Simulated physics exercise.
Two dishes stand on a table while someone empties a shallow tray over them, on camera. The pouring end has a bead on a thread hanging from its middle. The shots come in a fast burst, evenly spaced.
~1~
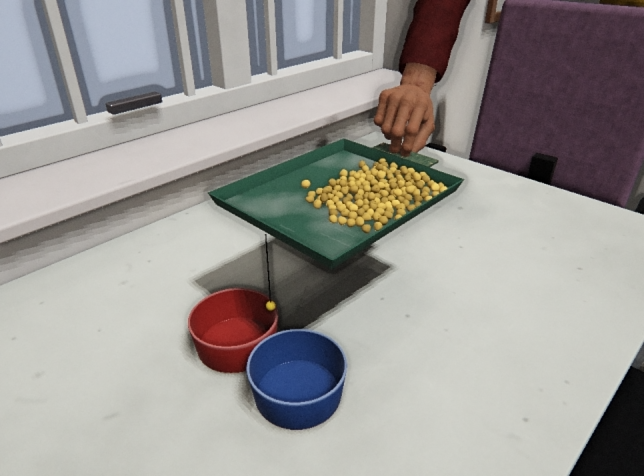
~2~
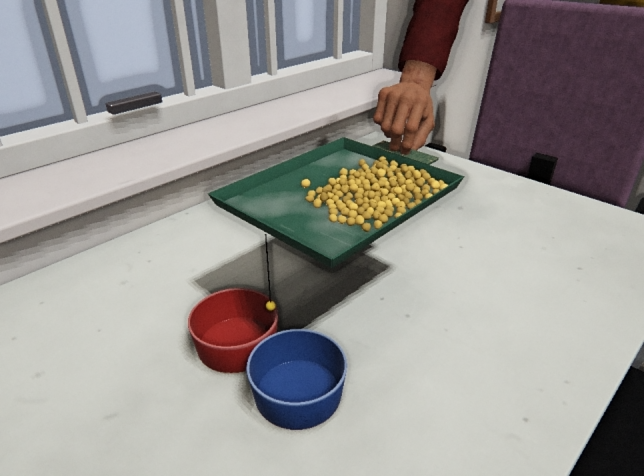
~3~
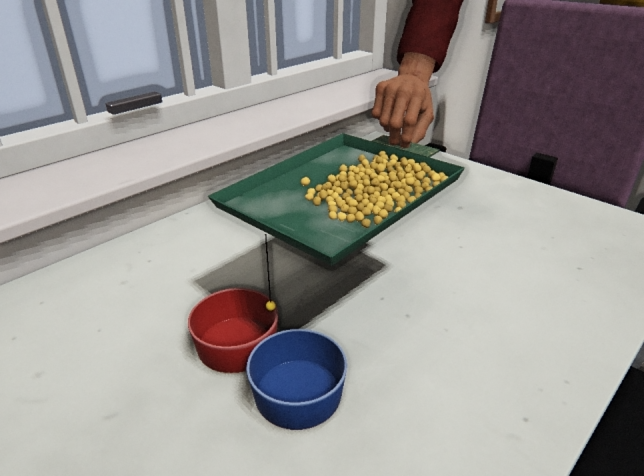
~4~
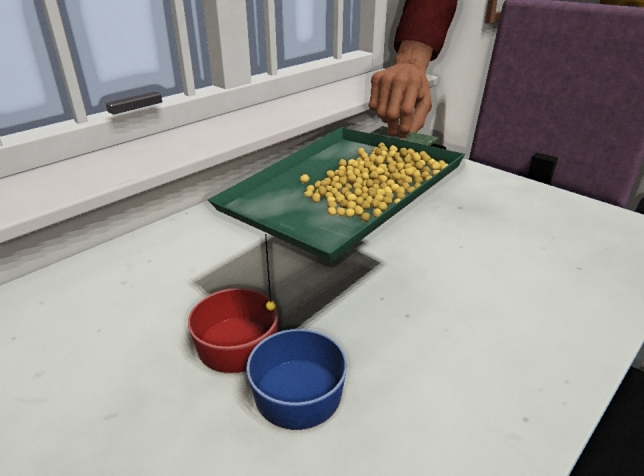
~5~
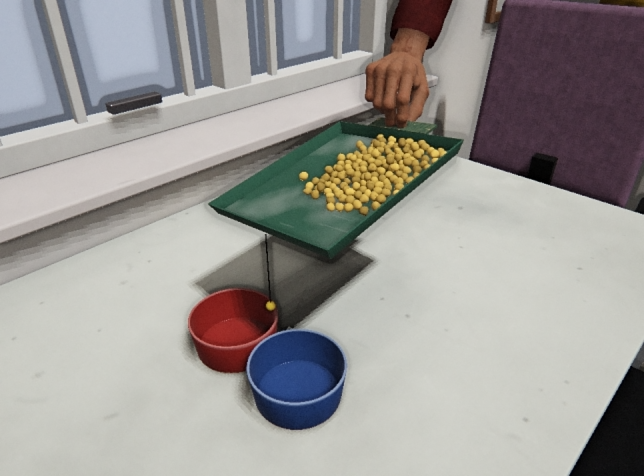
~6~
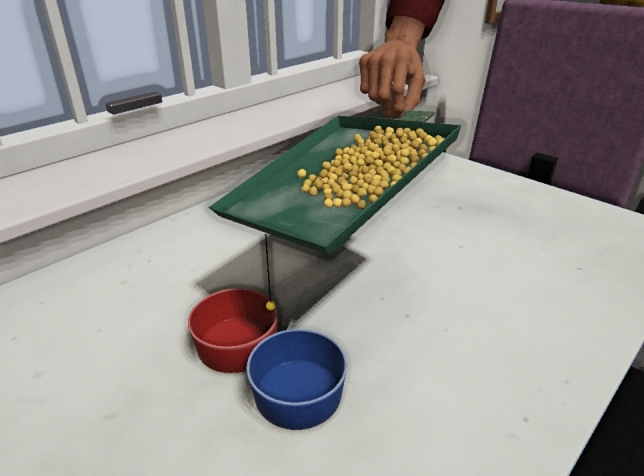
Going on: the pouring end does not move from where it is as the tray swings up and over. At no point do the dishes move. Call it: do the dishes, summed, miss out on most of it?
Yes, most of it misses them.
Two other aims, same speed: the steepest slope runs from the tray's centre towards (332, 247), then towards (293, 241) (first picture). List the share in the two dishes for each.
Shares: About 70 in a hundred, then about 90 in a hundred.
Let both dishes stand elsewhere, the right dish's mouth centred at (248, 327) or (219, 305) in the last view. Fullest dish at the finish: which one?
Placement one: The left-positioned dish. Placement two: The right-positioned dish.
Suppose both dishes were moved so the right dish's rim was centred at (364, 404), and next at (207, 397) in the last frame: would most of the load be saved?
The dishes end up with the lesser share in the first try and the lesser share in the second.
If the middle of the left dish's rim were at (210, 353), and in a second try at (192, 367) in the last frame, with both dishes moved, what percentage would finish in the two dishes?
0, then 0 %.
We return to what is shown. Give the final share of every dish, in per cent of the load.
Near 20 in a hundred for the left dish; near 0 for the right dish.
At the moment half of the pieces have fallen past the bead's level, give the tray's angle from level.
It's turned some 85 degrees by then.
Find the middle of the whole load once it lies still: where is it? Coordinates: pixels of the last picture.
I'd mark it at roughly (215, 310).
Just after the last frame, tray tipped steeply; roughly two thirds on the tray; just a few in the left dish; about a tenth outside both; about a tenth in the air.
A moment on, tray tipped right over; about a tenth on the tray; roughly a quarter in the left dish; roughly half outside both; about a tenth in the air.
Further on, tray tipped past a quarter turn; roughly a quarter in the left dish; the larger part outside both.
When it is over, tray tipped past a quarter turn; not one in the right dish; roughly a quarter in the left dish; the larger part outside both.
